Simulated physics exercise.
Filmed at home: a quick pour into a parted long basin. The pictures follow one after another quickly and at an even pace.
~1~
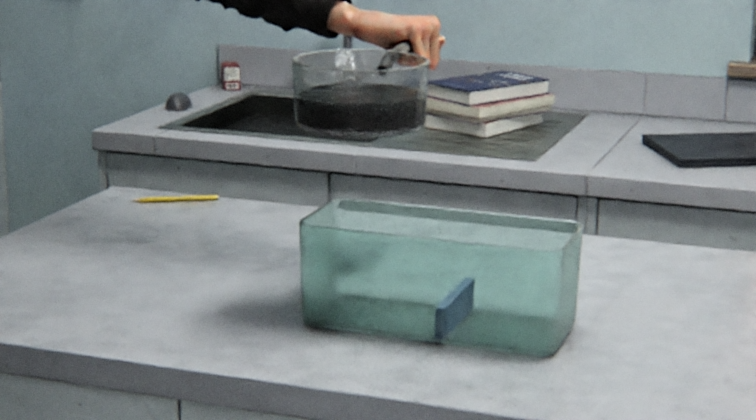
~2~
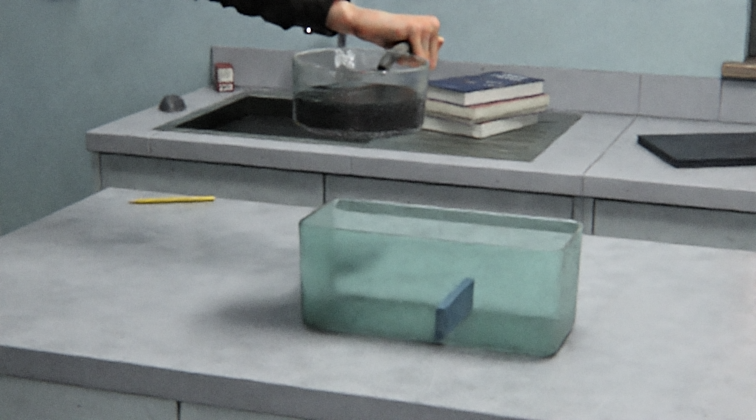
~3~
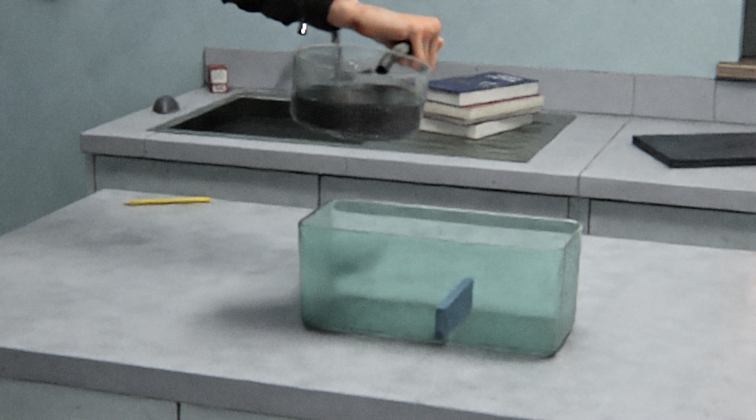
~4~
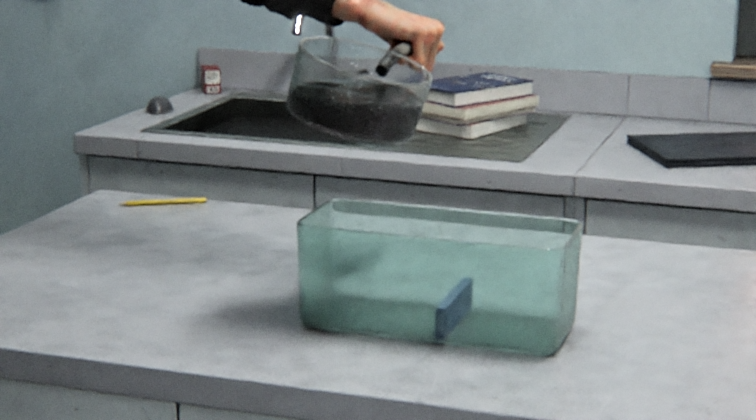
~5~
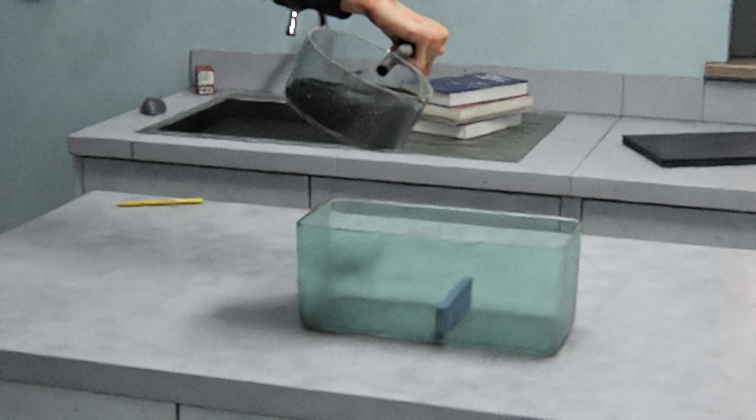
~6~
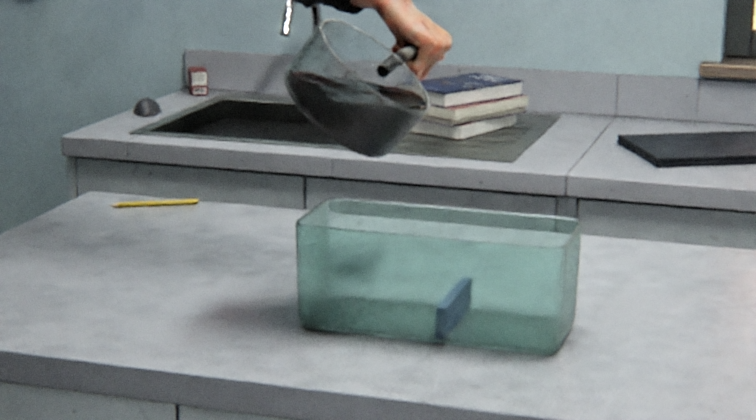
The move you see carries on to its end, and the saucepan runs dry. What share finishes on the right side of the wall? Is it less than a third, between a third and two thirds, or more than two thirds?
The share right of the wall is a middling part, a third to two thirds.
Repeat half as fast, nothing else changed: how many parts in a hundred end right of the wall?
Roughly 60 percent.
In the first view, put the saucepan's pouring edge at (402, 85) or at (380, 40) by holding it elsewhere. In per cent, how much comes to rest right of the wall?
First try 10 %, second try 5 %.
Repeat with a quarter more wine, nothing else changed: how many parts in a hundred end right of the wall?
Near 50 %.
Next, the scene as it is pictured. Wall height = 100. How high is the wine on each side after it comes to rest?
40 per cent for the left part, 40 for the right.
A moment on, the saucepan is tipped on its side and 35 per cent is still to pour, 5 is left of the wall and 16 right of it.
Next, the saucepan is tipped on its side and 14 per cent is still to pour, 30 is left of the wall and 47 right of it.
Then the saucepan is tipped on its side and 4 per cent is still to pour, 49 is left of the wall and 42 right of it.
Later the saucepan is tipped on its side and 1 per cent is still to pour, 54 is left of the wall and 43 right of it.
At rest 56 per cent lies left of the wall, 43 right of it and 1 outside.
